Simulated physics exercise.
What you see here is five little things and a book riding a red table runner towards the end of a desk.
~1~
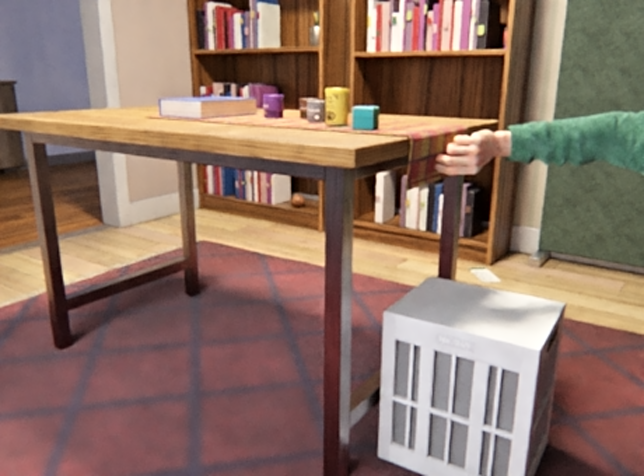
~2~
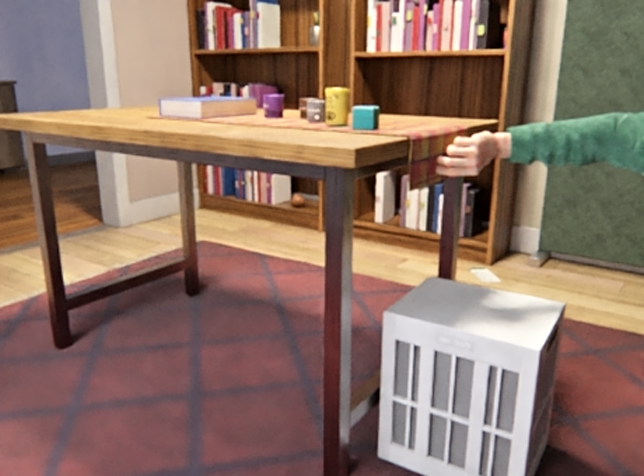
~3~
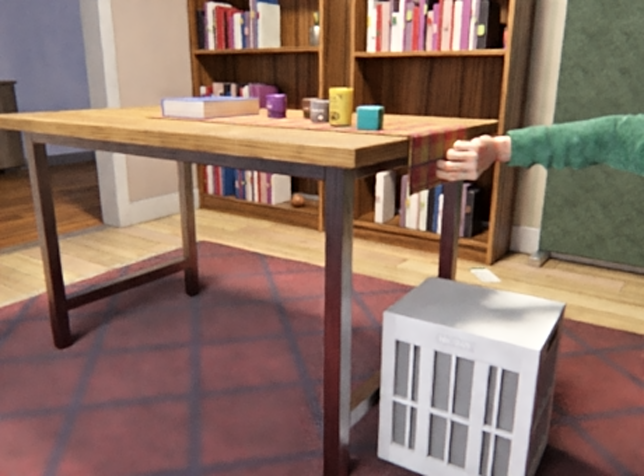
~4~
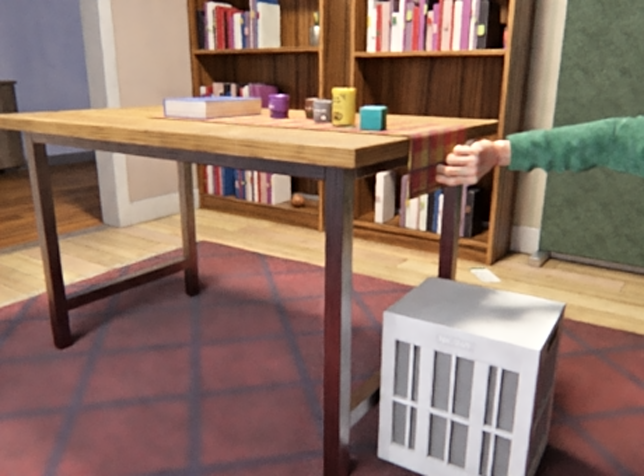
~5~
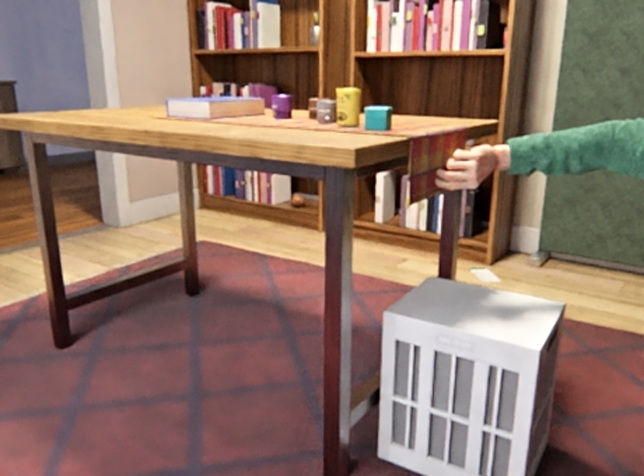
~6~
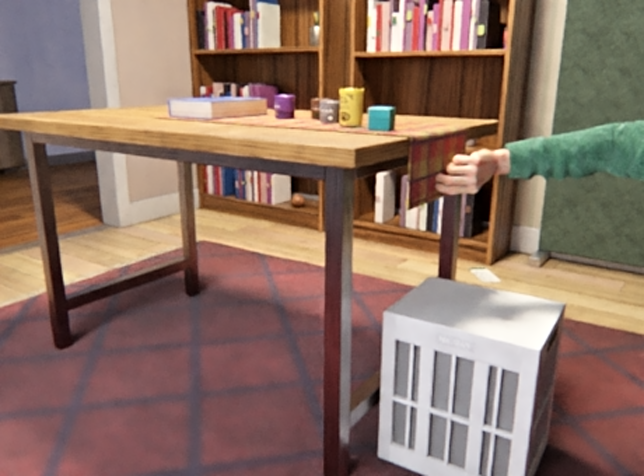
A hand in a green sleeve slowly pulling a red table runner down over a desk's edge, small pots shifting slightly right.
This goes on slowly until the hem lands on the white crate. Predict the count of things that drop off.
Fallen count: Two.
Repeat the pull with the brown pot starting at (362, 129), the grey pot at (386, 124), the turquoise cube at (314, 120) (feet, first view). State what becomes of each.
The brown pot ends up off, the grey pot ends up off and the turquoise cube ends up on top.
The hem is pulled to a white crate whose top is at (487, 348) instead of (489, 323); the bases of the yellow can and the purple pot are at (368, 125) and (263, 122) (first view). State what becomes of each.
The yellow can ends up off the top and the purple pot ends up still on top.
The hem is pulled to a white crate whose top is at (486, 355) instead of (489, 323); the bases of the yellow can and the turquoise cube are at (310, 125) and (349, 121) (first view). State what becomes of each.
As for the yellow can, it leaves the top; as for the turquoise cube, it leaves the top.
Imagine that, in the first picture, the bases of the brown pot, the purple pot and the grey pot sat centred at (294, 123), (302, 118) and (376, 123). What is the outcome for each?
The brown pot stays put, the purple pot stays put, the grey pot ends up off.
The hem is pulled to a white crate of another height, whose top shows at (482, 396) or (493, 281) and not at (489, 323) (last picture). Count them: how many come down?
Over the edge: 4, then 1.
Soon after, hem near (436, 261); turquoise cube gone.
Then, hem on the crate; turquoise cube and yellow can gone.
At rest, hem on the crate; turquoise cube and yellow can gone. It carries off two.
